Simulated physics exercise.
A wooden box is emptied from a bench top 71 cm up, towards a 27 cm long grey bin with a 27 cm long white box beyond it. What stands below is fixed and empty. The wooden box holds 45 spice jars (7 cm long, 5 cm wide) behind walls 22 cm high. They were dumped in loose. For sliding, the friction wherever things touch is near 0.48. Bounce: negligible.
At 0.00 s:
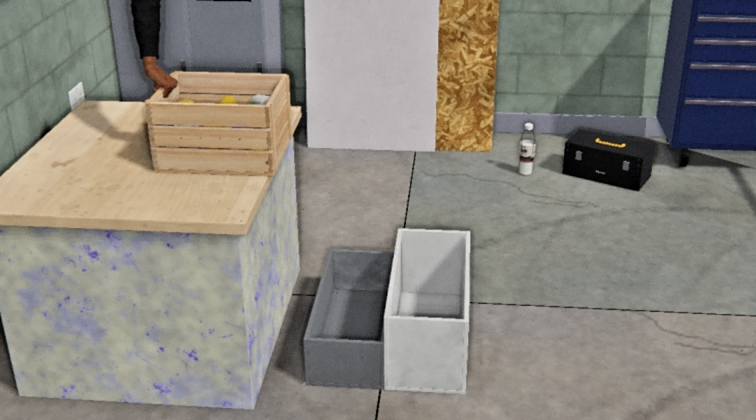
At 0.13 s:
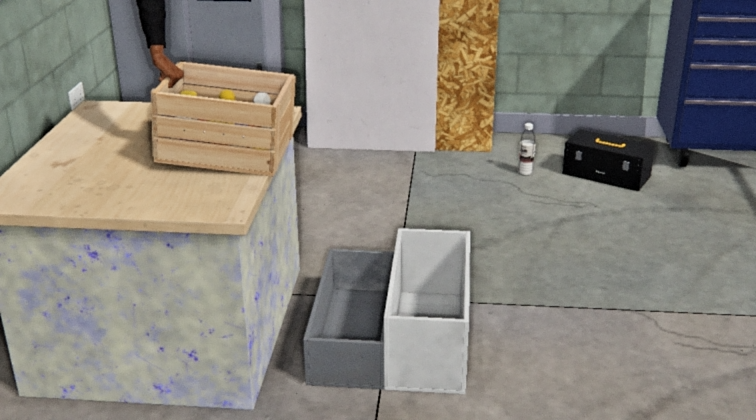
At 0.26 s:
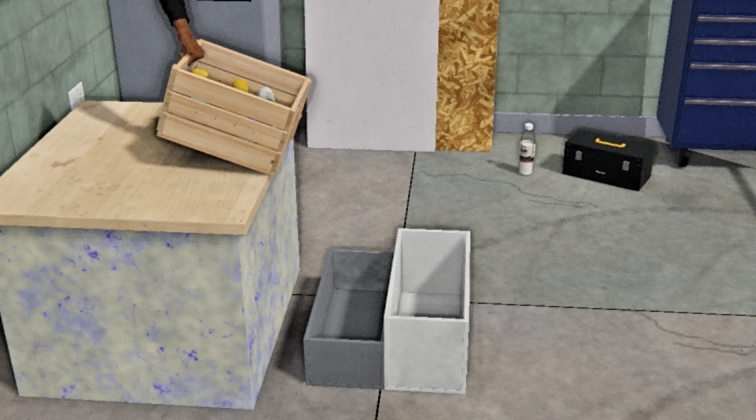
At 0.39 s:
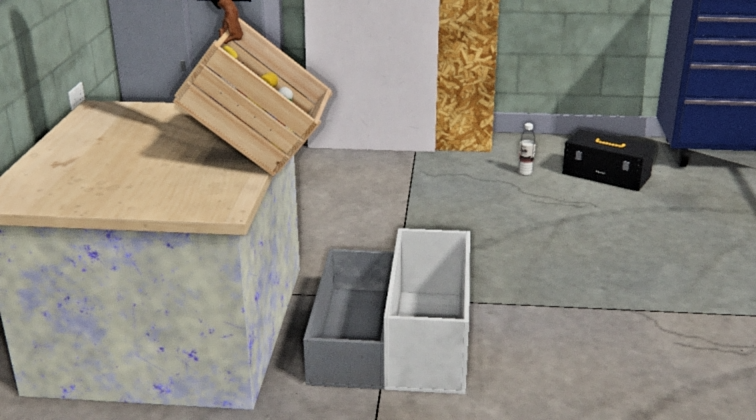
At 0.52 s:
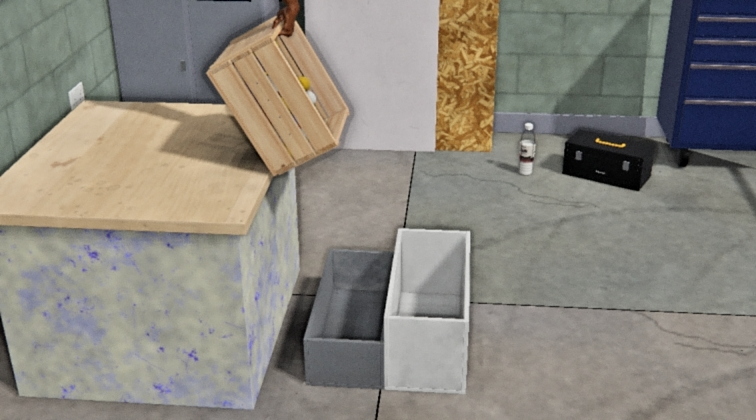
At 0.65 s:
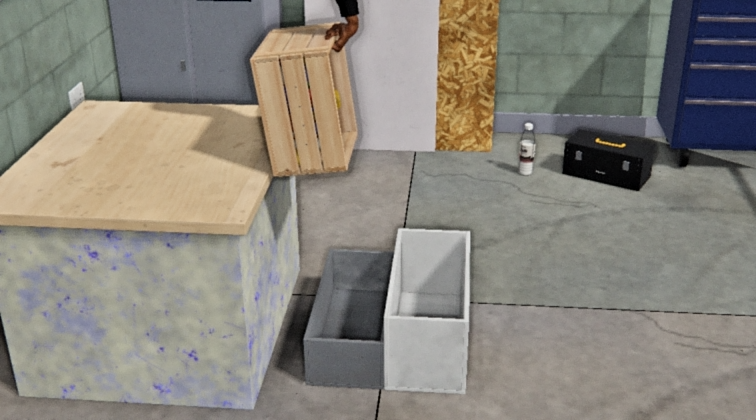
A wooden box holding a few yellow and white items was tilted steadily to the right by a hand at the bench's edge, until it stood nearly on its side above the grey and white bins.
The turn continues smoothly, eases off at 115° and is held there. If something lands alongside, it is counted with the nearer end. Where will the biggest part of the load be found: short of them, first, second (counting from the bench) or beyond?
Look in the back one, the white box - that's where the largest share goes.
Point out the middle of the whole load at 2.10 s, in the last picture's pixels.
I'd put the middle close to (420, 329) in the last view.
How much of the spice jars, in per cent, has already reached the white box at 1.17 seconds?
I'd put it near 45 in a hundred by then.
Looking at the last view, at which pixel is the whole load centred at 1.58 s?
Look near pixel (421, 323).
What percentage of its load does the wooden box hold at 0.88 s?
About 75 per cent.
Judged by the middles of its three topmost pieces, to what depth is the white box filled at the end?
About 9 cm.
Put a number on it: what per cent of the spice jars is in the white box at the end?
80 %.
After 0.88 s, tilt 110°; 34 still in the wooden box and 11 in the air.
After 1.17 s, tilt 115°; 12 still in the wooden box, 1 in the grey bin, 20 in the white box and 12 in the air.
After 1.58 s, tilt 115°; 4 still in the wooden box, 3 in the grey bin, 33 in the white box, 1 on the ground beyond the white box and 4 in the air.
When it is over (at 2.10 s), 1 still in the wooden box, 8 in the grey bin, 35 in the white box and 1 on the ground beyond the white box.
